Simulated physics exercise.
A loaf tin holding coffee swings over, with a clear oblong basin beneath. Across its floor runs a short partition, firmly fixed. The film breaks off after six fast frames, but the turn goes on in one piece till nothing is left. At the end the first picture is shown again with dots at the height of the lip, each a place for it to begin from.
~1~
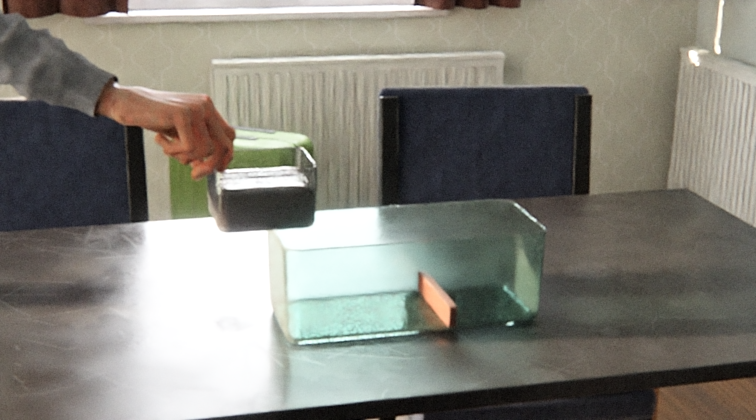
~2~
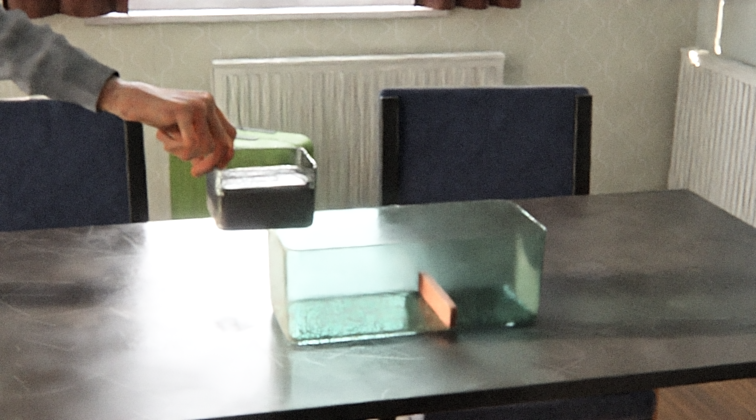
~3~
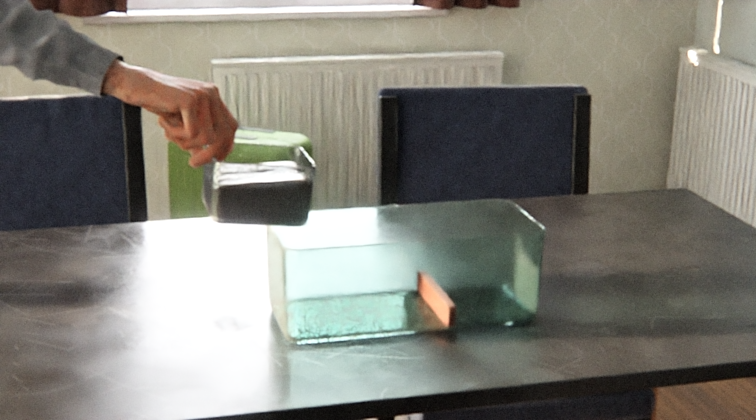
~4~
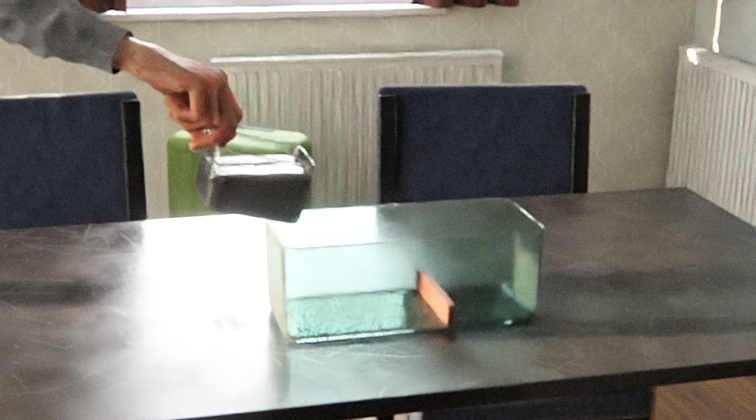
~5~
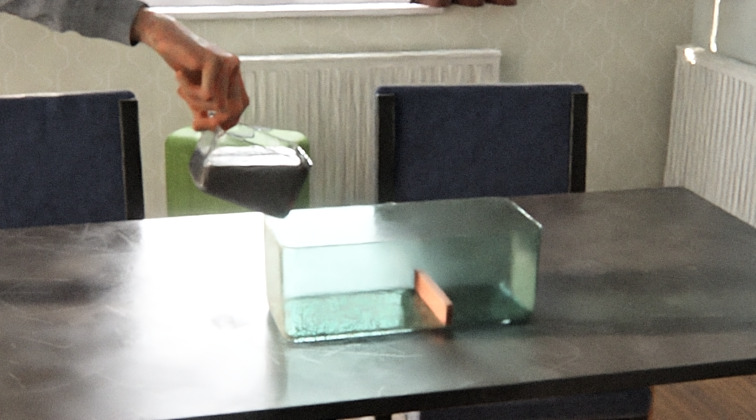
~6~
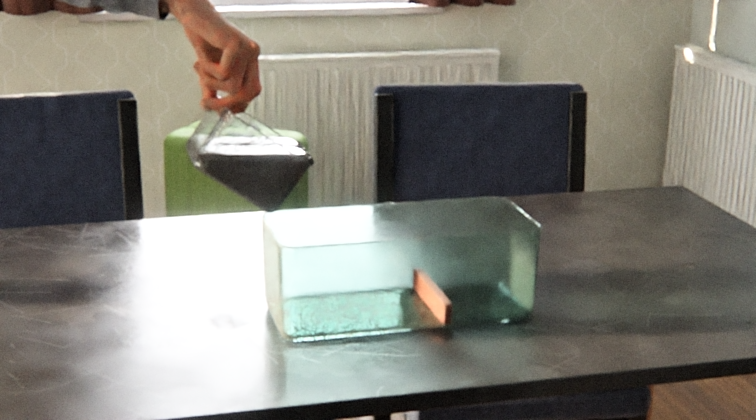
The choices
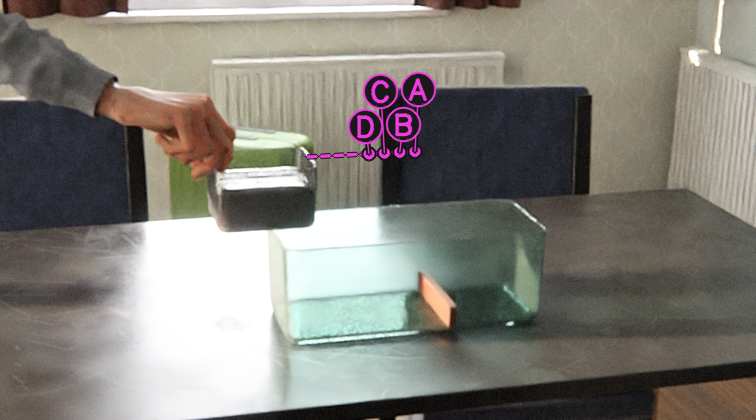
Above a clear basin on a dark table, a hand gradually tilts a dark-filled container rightward.
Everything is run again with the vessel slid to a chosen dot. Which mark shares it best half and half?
D is best.
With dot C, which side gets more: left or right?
The right side.
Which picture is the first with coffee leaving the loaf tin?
Picture 6.
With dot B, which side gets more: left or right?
The right side.
On the marked copy, A at (414, 151); B at (399, 152); C at (384, 153); D at (369, 153).
Choosing A, about 18 % ends left of the wall and 82 % right of it.
Choosing B, about 16 % ends left of the wall and 84 % right of it.
Choosing C, about 21 % ends left of the wall and 78 % right of it.
Choosing D, about 46 % ends left of the wall and 53 % right of it.
